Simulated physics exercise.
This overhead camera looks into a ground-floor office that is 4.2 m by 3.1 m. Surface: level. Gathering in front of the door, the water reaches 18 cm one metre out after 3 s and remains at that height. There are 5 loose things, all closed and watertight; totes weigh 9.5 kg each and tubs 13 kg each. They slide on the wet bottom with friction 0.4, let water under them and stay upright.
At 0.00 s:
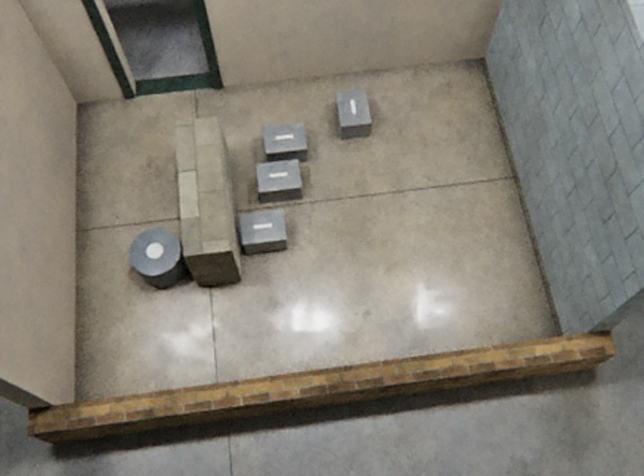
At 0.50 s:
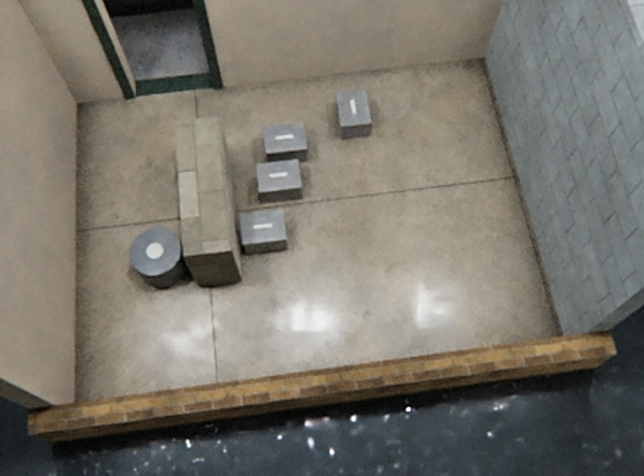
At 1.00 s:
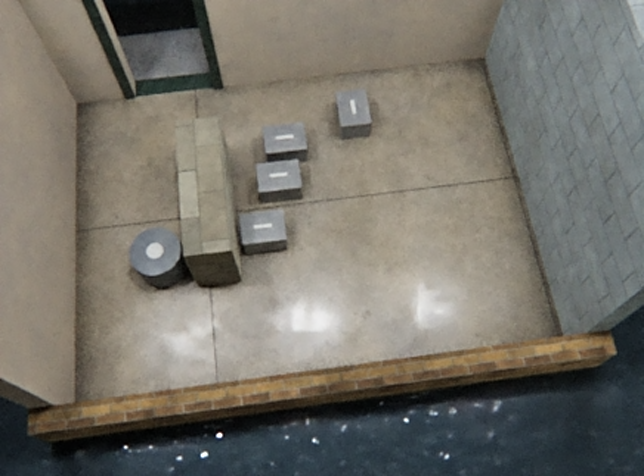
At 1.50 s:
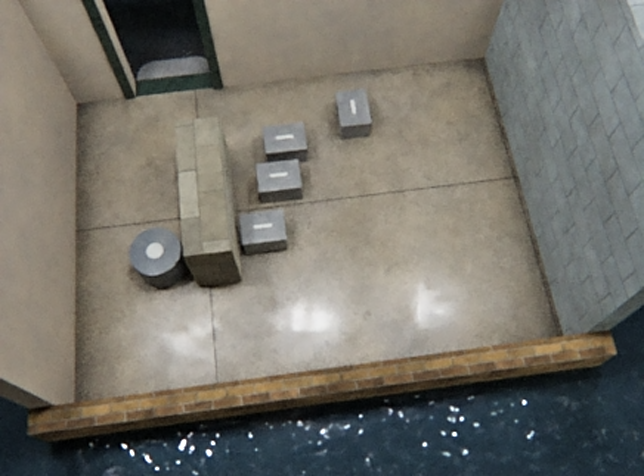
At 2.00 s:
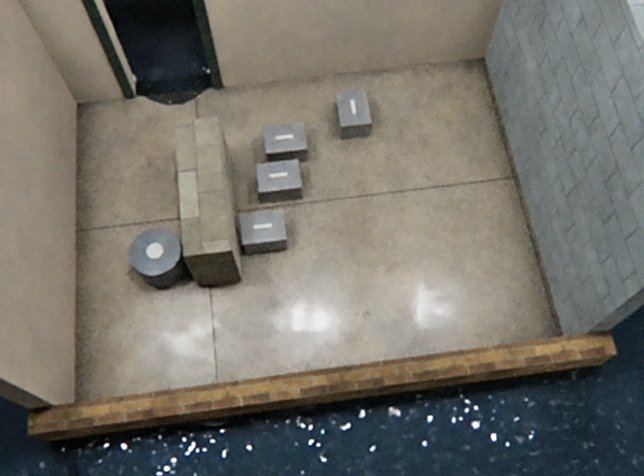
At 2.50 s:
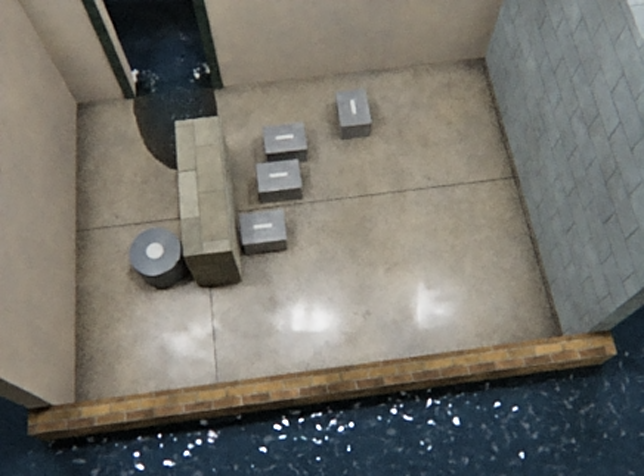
Dark water spreads outside the walled room, then enters through the doorway onto the floor.
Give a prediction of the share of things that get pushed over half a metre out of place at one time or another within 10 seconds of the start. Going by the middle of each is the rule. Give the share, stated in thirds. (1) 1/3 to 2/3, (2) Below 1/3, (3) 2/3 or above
Option 2: Below 1/3.
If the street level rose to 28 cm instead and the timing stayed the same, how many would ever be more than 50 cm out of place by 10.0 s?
You'd get 2 in that case.
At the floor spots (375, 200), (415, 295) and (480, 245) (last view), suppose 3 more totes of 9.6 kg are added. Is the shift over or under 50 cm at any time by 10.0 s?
Within the limit; within the limit; within the limit.
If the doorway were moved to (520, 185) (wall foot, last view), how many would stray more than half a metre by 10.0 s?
You'd get 2 in that case.
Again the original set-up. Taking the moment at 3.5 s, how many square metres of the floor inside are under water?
Close to 2.5 m2, I'd say.
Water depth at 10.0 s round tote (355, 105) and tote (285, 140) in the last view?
First roughly 1 cm, second roughly 4 cm.
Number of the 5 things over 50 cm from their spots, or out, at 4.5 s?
The count is 0.
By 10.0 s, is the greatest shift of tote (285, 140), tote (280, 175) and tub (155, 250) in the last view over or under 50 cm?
So that's inside it for the first, inside it for the second and beyond it for the last.
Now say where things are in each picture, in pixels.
In the first frame, a tote at (285, 138) rests on the ground; a tote at (353, 107) rests on the ground; water covers 0.0 m2; 0 of 5 have shifted.
In the second frame, a tote at (285, 138) rests on the ground; a tote at (353, 107), on the bottom; 0.0 m2 under water; 0 of 5 have shifted.
In the third frame, a tote at (285, 138), on the bottom; a tote at (353, 107), on the bottom; water covers 0.0 m2; 0 of 5 have shifted.
In the fourth frame, a tote at (285, 138), on the bottom; a tote at (353, 107), on the bottom; 0.0 m2 under water; 0 of 5 have shifted.
In the fifth frame, a tote at (285, 138) rests on the ground; a tote at (353, 107) rests on the ground; water covers 0.1 m2; 0 of 5 have shifted.
In the sixth frame, a tote at (285, 138) rests on the ground; a tote at (353, 107) rests on the ground; water covers 0.6 m2; 0 of 5 have shifted.
After 3.5 s 0 of 5 are over 50 cm from their spots; 0 afloat.
After 4.5 s 0 of 5 are over 50 cm from their spots; 0 afloat.
After 7.0 s 0 of 5 are over 50 cm from their spots; 0 afloat.
After 10.0 s 1 of 5 are over 50 cm from their spots, and 1 have been at some point; 0 afloat.
